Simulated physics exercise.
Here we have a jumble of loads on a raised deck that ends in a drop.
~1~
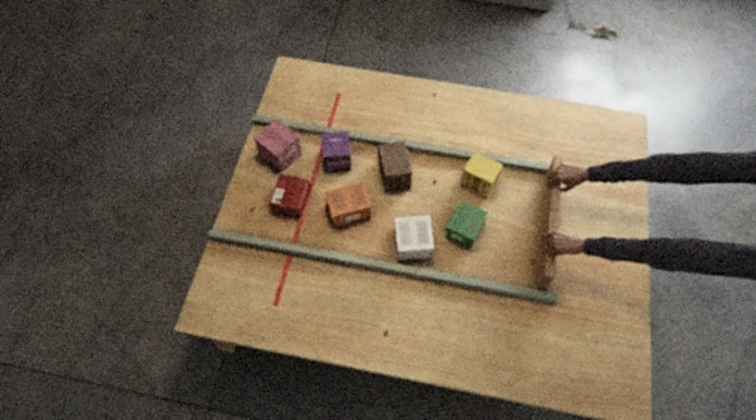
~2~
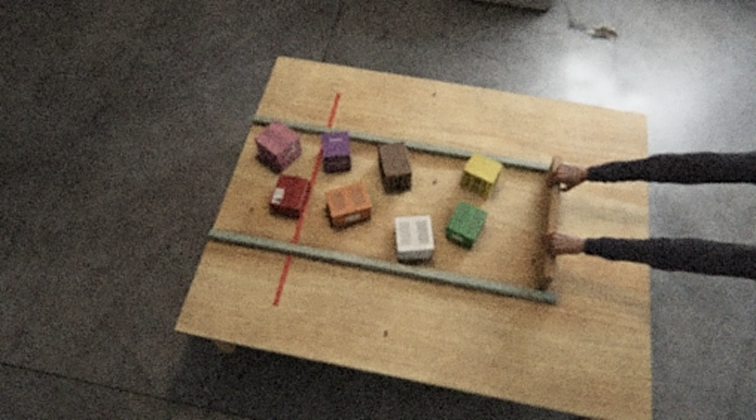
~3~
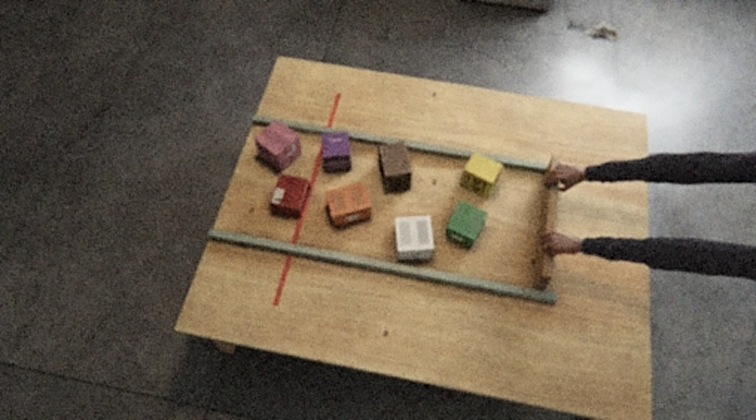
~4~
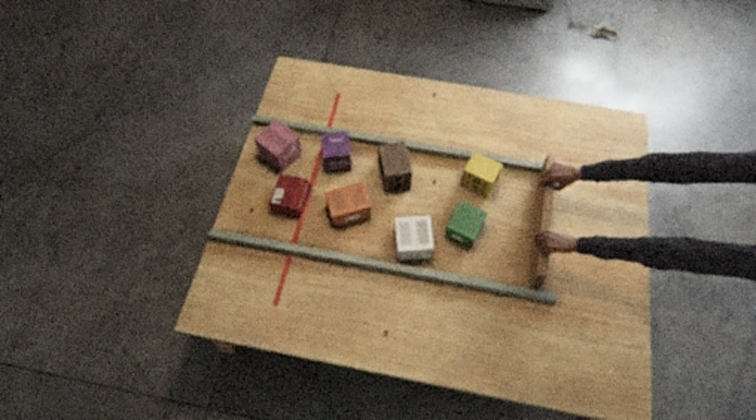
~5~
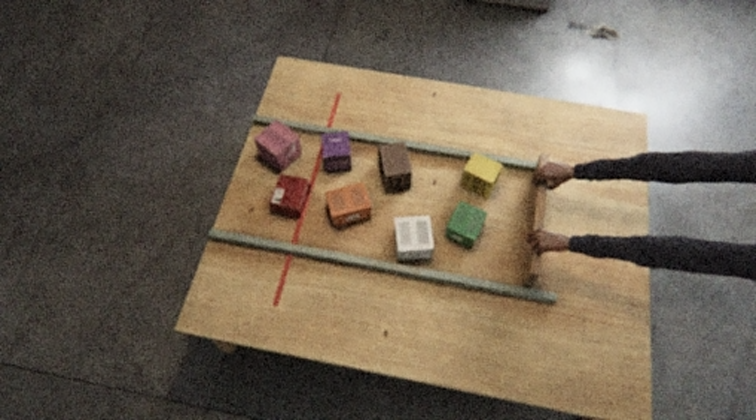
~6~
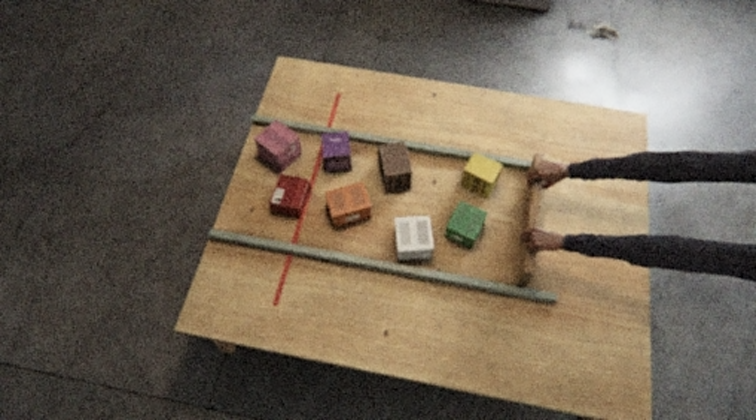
Two dark-sleeved arms reach in from the right over a light wooden table on a grey floor, seen from high above. Between two greenish rails sit pink, red, purple, orange, brown, white, green and yellow blocks, with a red line crossing near the left end. The hands slide a wooden bar slowly leftward toward the yellow and green blocks, while every block and the camera stay still.
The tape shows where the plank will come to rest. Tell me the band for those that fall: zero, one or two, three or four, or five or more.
As it turns out, the number that fall off is one or two.
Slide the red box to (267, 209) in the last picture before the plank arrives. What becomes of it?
It holds on.
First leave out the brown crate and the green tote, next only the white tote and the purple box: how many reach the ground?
It would be 1 and 1.
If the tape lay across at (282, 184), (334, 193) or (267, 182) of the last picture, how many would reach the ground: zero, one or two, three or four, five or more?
For each place: Either three or four; none; more than four.
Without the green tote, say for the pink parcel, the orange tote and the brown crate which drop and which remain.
The pink parcel drops off, the orange tote remains up, the brown crate survives.
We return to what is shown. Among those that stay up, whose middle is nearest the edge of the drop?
The purple box ends nearest.
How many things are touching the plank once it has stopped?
That makes 3.
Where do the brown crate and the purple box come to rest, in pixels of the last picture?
First (276, 147), then (253, 135).
Soon after, none off yet; pink parcel at rest near (279, 146); red box at rest near (290, 196); purple box at rest near (337, 152).
In the end, the number that fall off is one or two; gone, red box and pink parcel.
